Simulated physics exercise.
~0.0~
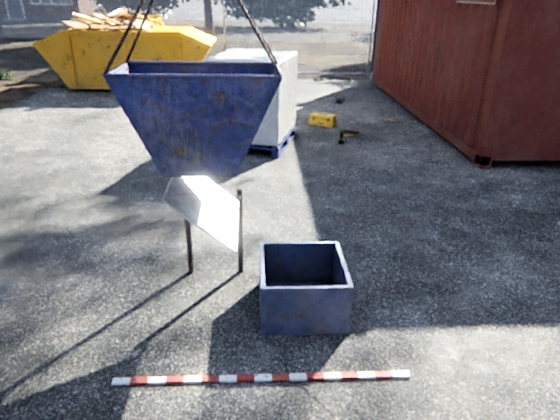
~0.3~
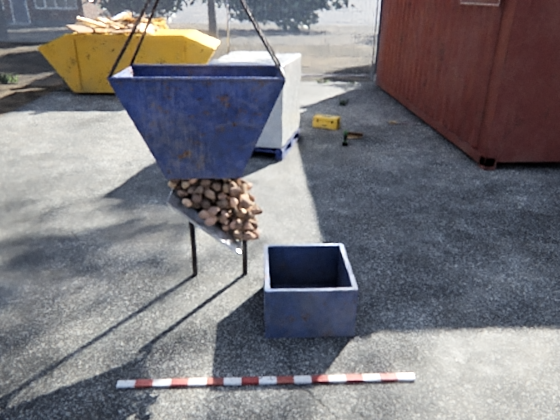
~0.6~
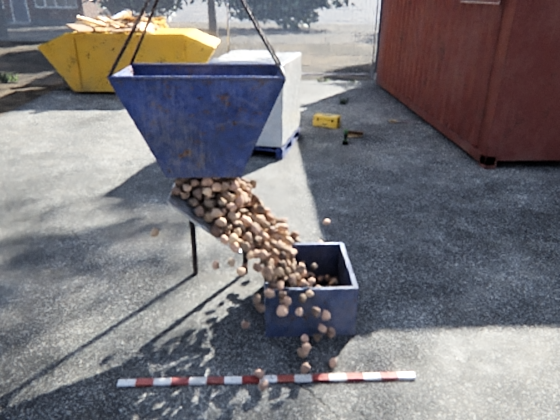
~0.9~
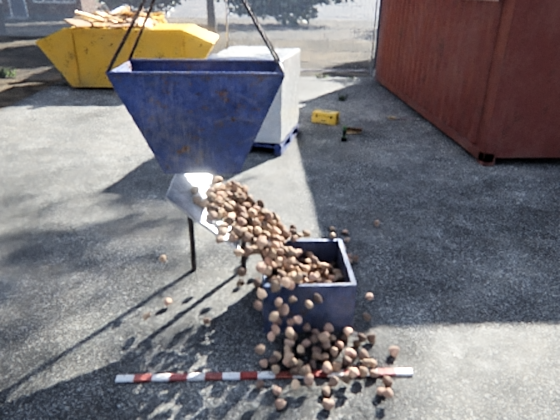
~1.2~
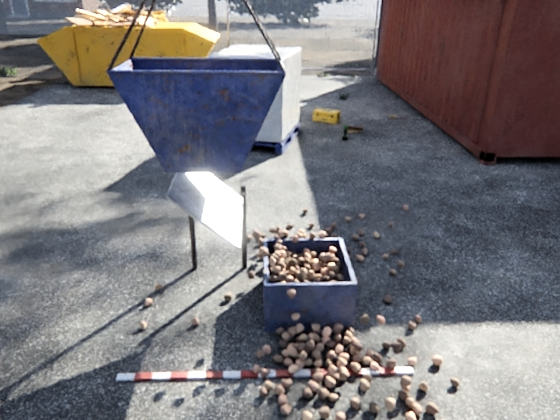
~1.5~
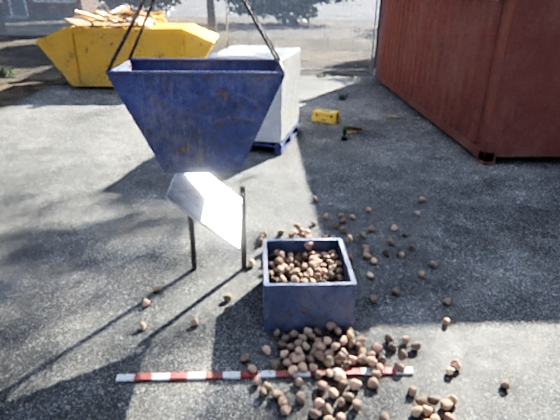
On a sunlit paved yard, seen from slightly above by a gently swaying camera, a blue skip hangs over a tilted steel plate on thin legs. An open blue bin stands to the lower right, behind a red-and-white staff, with a yellow skip at the back left and a rust-red container at the right. Brown rounded stones drop from the hanging skip onto the plate and slide down to the right. They pour into the bin, while many spill in front and scatter around it. The plate empties, and the stones settle with most in the bin and many strewn in front and to the right.
